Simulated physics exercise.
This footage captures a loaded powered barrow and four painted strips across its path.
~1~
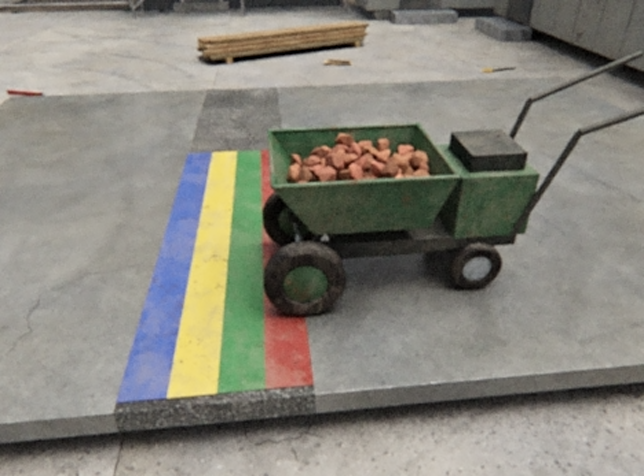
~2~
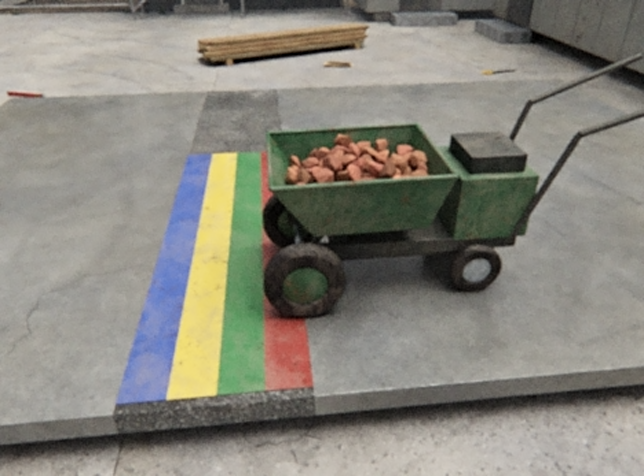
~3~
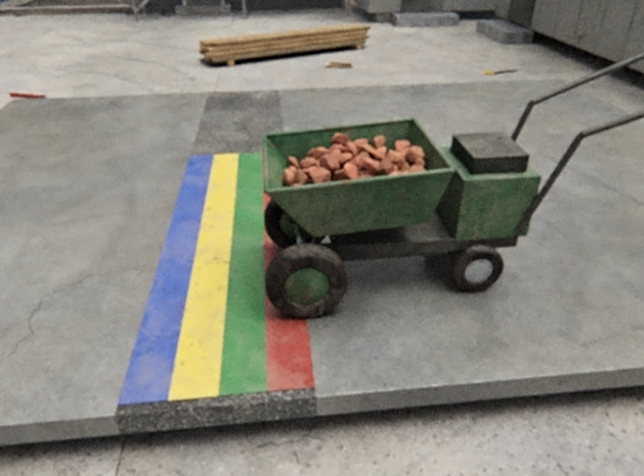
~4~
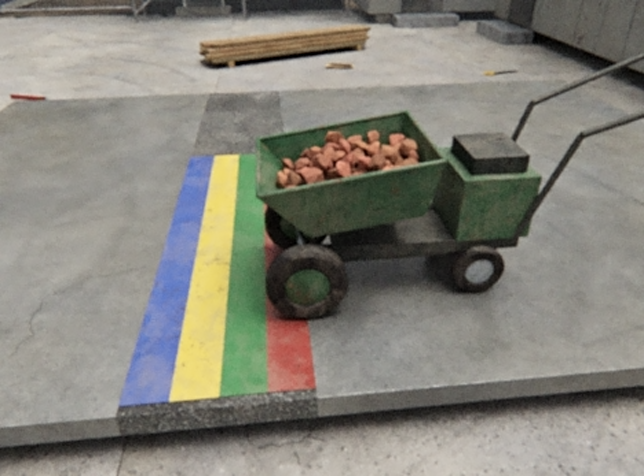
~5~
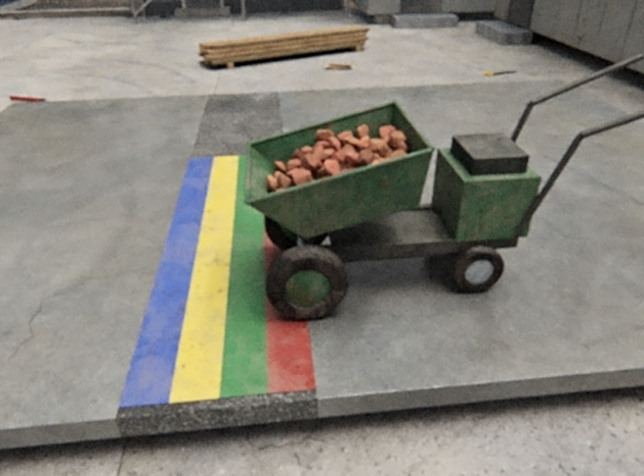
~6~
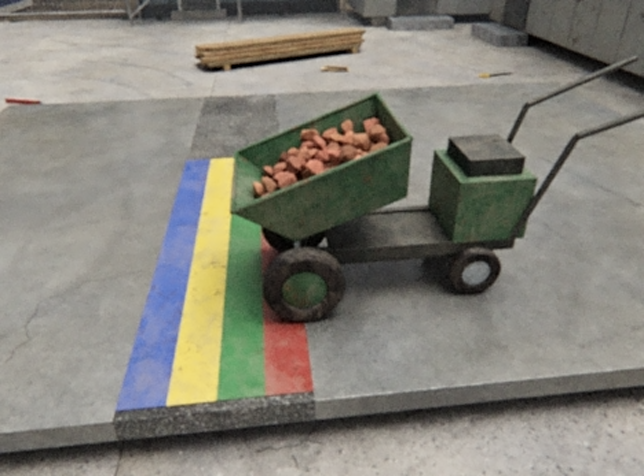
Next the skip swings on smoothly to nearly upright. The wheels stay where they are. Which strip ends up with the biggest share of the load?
The blue strip.
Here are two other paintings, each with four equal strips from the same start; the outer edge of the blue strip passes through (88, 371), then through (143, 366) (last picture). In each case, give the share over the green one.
First case 0 per cent, second case 0 per cent.
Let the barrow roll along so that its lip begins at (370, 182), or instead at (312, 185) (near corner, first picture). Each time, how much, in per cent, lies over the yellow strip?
About 20 per cent first, about 40 per cent second.
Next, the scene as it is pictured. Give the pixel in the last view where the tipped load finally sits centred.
Once nothing moves, the middle sits near (164, 283).
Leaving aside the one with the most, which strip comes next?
That would be that yellow strip.
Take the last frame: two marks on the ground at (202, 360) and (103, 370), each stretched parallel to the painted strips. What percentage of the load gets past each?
In order: 80 percent, then 20 percent.
Shortly afterwards, skip tipped steeply; the whole lot in the skip.
Next, skip tipped right over; the bulk in the skip; only a few over the yellow strip; a little over the blue strip; only a few falling; only a few off the paint.
Some moments later, skip tipped right over; near a quarter in the skip; a little over the yellow strip; near a third over the blue strip; near a quarter off the paint.
In the end, skip tipped right over; near a quarter in the skip; none at all over the red strip; only a few over the green strip; a little over the yellow strip; near a third over the blue strip; near a quarter off the paint.
